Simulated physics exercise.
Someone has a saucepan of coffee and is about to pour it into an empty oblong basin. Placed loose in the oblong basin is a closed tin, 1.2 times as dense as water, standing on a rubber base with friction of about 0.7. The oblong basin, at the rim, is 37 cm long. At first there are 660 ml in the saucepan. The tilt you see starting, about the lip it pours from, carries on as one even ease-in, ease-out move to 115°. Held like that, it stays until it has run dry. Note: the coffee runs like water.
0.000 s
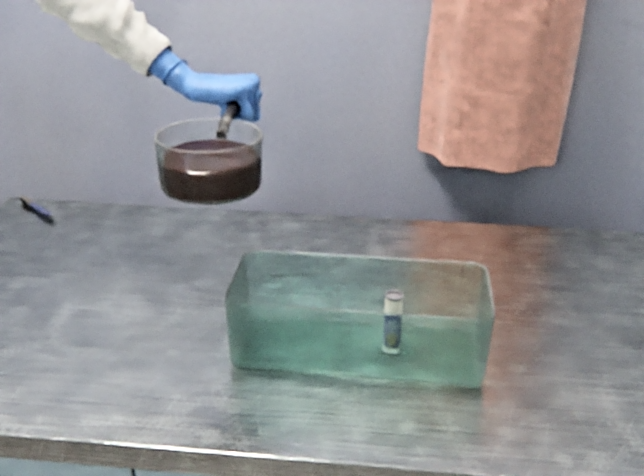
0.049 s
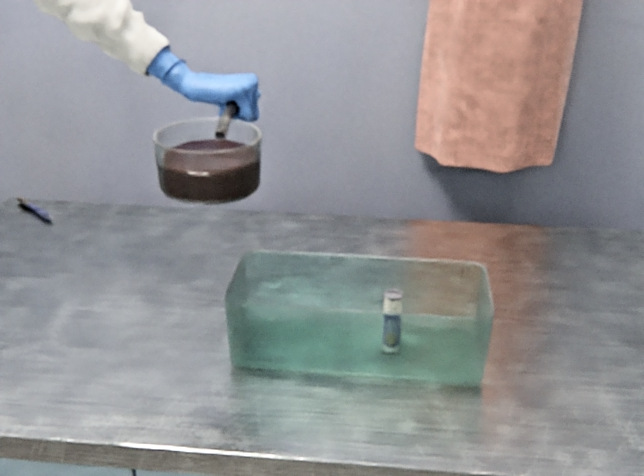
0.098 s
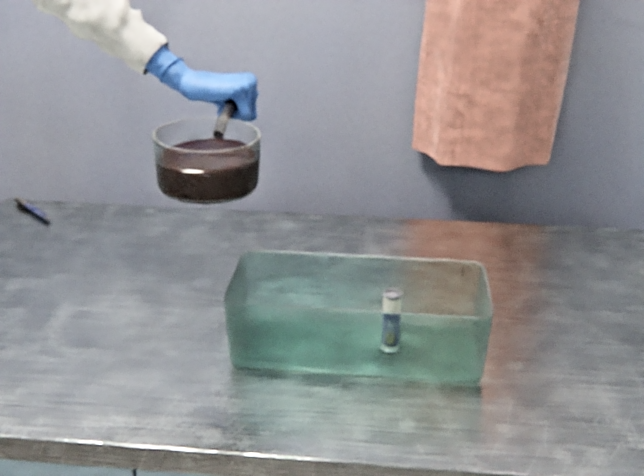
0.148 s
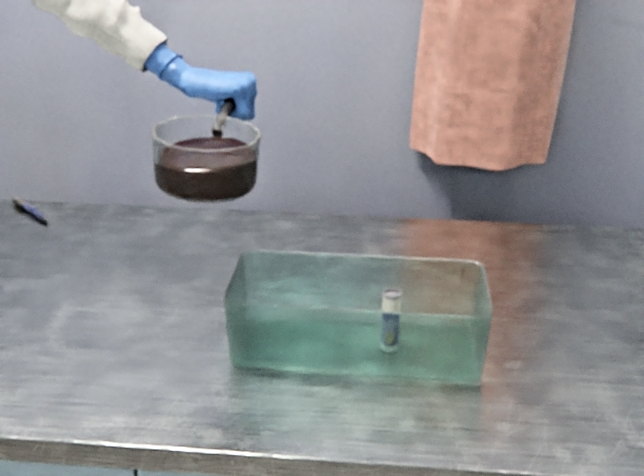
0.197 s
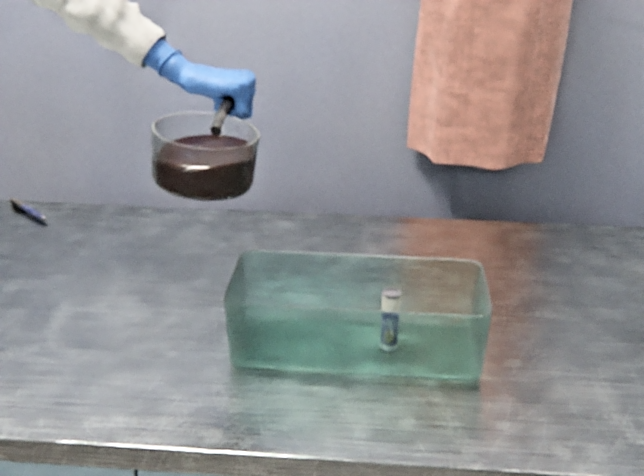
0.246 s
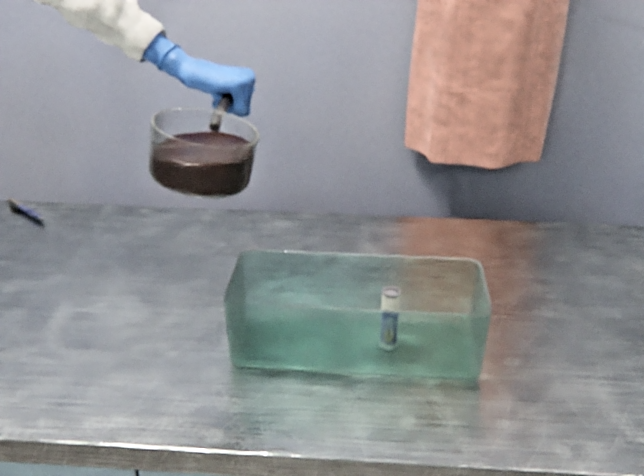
A glass saucepan of dark brown liquid, held up by a blue-gloved hand, hung level at first, then began tilting slightly to the right above a metal table with a greenish basin holding a small tin.
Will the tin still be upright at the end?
It is left standing.
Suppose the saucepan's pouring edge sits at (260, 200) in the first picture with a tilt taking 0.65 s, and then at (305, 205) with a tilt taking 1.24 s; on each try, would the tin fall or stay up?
The tin overturns the first time and overturns the second time.
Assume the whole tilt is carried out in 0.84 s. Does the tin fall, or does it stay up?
Outcome - the tin comes down.
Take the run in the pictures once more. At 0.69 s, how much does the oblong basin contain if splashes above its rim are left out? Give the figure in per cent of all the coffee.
Some 1 per cent.
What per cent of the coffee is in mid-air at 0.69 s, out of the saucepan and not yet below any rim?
Roughly 30 percent.
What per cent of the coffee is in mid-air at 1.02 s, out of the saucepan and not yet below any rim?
Around 28 percent of it is airborne.
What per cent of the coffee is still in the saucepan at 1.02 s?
Close to 10 percent of the whole amount.
By 0.69 s the tilt is 68° and 70 per cent is still to pour; the tin stands where it began.
By 1.02 s the tilt is 107° and 10 per cent is still to pour; the tin stands where it began.
By 1.37 s the tilt is 115° and 0 per cent is still to pour; the tin stands where it began.
By 1.74 s the tilt is 115° and 0 per cent is still to pour; the tin stands where it began.
At rest the tin stands where it began.
